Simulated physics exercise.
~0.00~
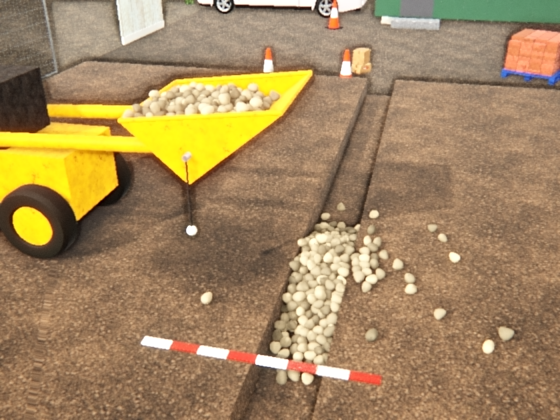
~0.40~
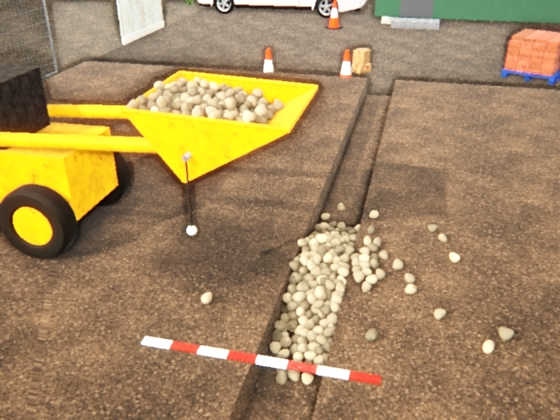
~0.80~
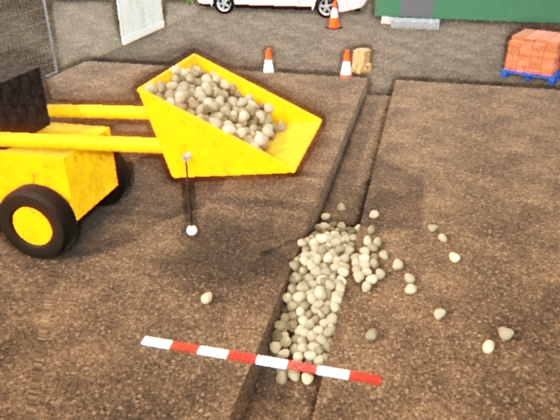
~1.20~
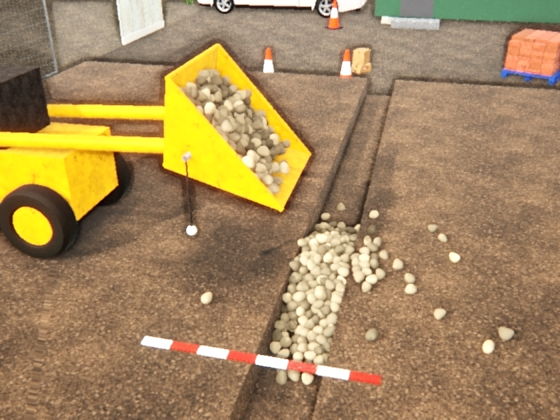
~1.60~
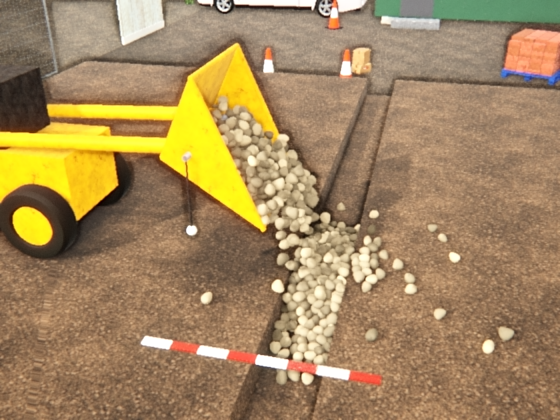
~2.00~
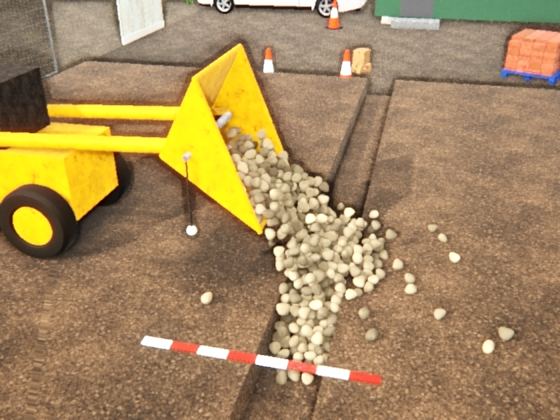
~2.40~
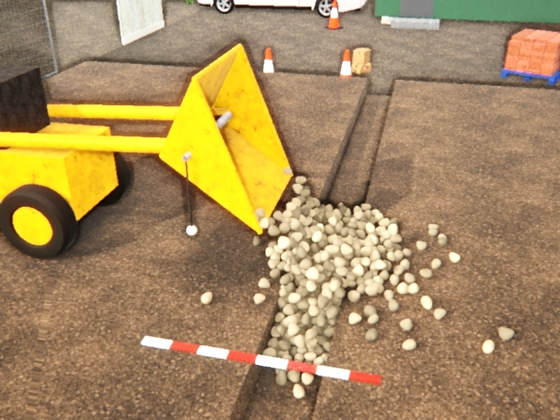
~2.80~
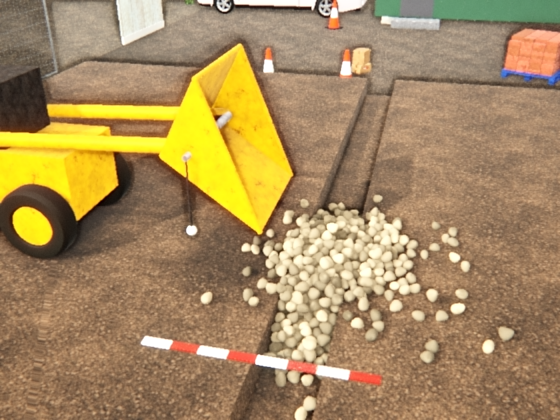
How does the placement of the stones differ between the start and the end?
At the start, some stones are up in the yellow skip while others lie in and around the trench. At the end, they are all lower down and farther right overall, heaped in and around the trench, with none left in the skip.
